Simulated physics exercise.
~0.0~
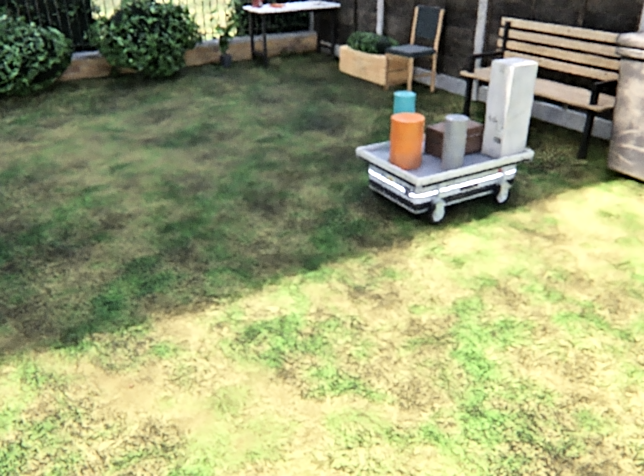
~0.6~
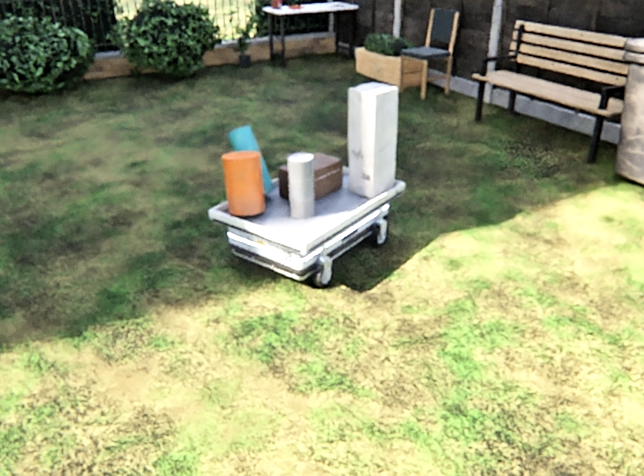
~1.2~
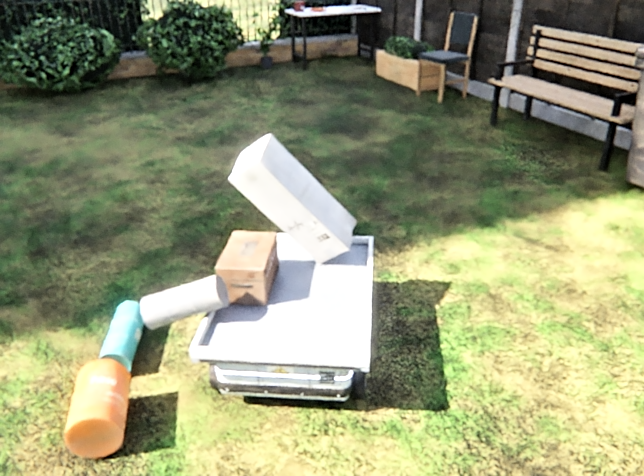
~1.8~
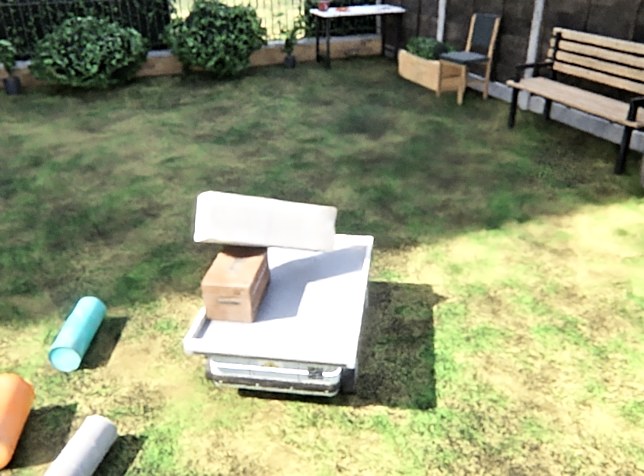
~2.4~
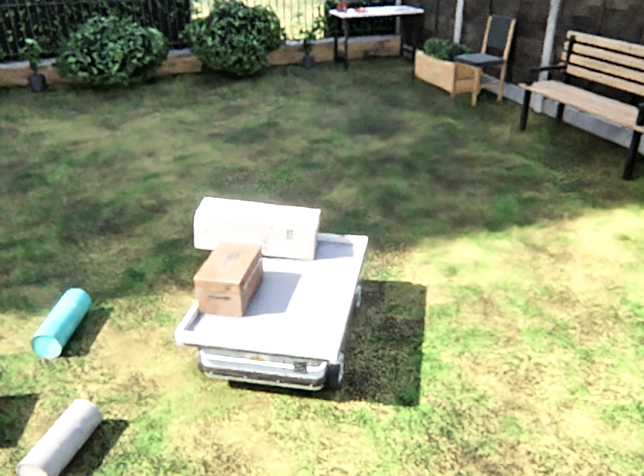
Cart turning across a lawn, spilling orange, turquoise and grey cylinders onto the grass, then stopping with white box toppled beside brown box.
